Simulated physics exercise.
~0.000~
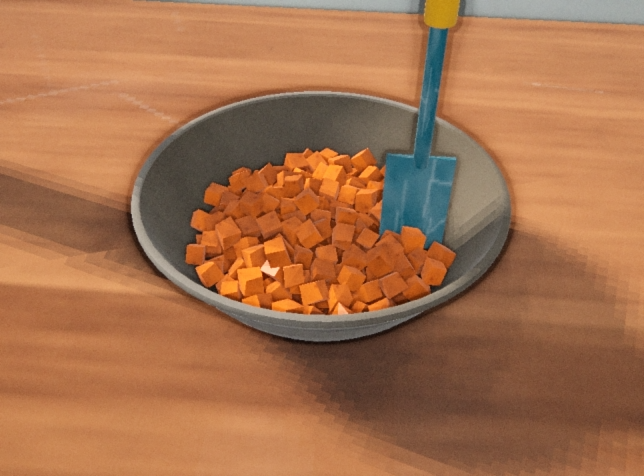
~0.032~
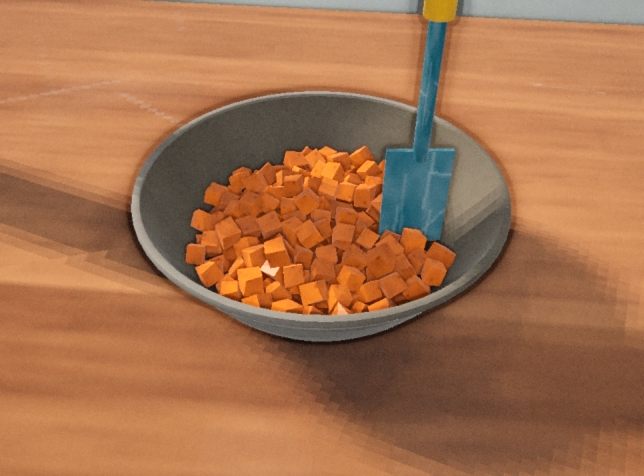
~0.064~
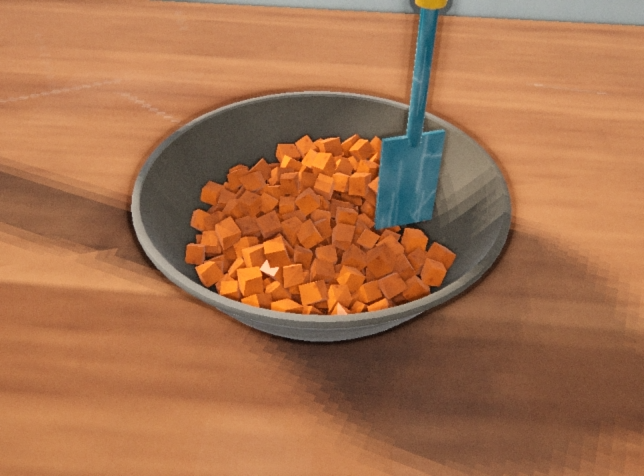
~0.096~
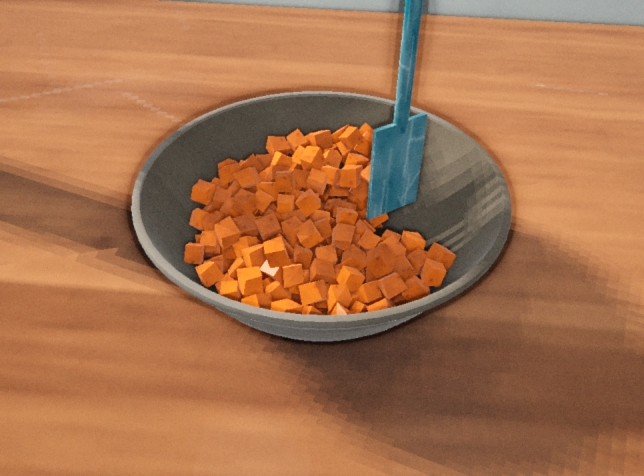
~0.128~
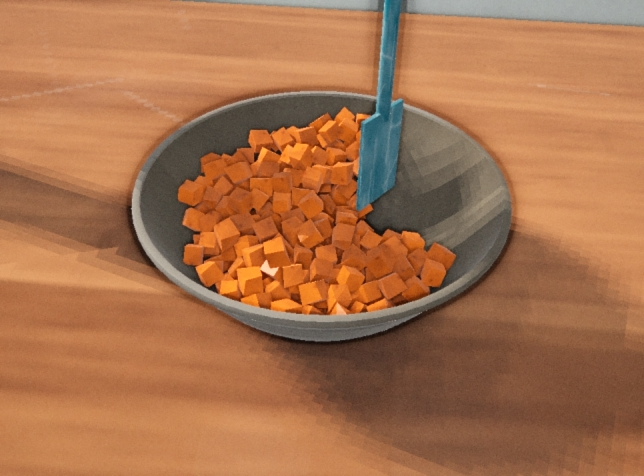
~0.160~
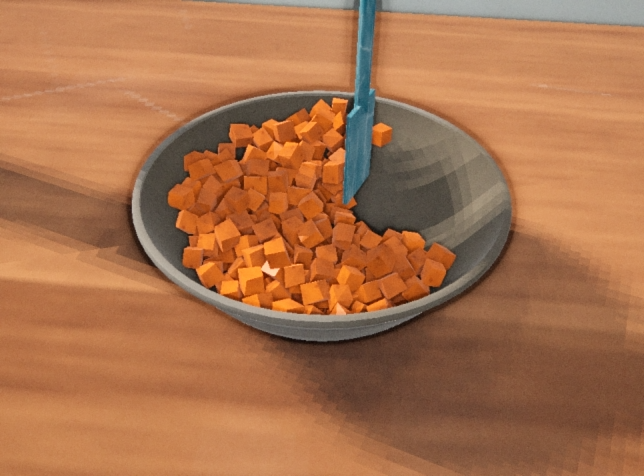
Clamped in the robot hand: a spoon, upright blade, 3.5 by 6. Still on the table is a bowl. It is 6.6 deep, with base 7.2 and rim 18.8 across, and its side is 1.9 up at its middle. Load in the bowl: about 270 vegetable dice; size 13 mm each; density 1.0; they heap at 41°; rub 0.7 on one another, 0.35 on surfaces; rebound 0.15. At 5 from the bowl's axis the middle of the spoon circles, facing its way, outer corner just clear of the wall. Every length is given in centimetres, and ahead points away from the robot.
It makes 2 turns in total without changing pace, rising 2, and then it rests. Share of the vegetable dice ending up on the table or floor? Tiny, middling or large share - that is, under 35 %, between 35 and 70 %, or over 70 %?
The share is tiny, under 35 %.
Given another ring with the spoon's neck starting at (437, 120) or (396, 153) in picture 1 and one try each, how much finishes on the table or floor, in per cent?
Close to 20 per cent for the first and close to 15 per cent for the second.
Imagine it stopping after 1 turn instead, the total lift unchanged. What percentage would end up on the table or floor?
About 15 per cent.
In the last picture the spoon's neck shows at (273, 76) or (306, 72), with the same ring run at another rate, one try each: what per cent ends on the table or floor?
Close to 45 and 40 in a hundred.
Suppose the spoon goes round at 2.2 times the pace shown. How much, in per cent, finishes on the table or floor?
50 %.
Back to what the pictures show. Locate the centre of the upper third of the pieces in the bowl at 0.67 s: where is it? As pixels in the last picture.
I'd point to somewhere close to (437, 202).
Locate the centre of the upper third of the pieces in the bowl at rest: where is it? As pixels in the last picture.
Near (298, 225).
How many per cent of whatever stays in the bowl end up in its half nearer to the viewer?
I'd put it near 50 per cent.
By 0.67 s, 326° round, highest piece 9 above the table; 229 in the bowl, 36 on the table or floor, 9 in flight or on the tool.
By 1.17 s, 222° round, highest piece 8 above the table; 204 in the bowl, 70 on the table or floor.
By 1.63 s, 0° round, highest piece 7 above the table; 203 in the bowl, 71 on the table or floor.
By 2.33 s, 0° round, highest piece 7 above the table; 203 in the bowl, 71 on the table or floor.
Final count, 203 in the bowl, 71 on the table or floor. That is 26 % on the table or floor.
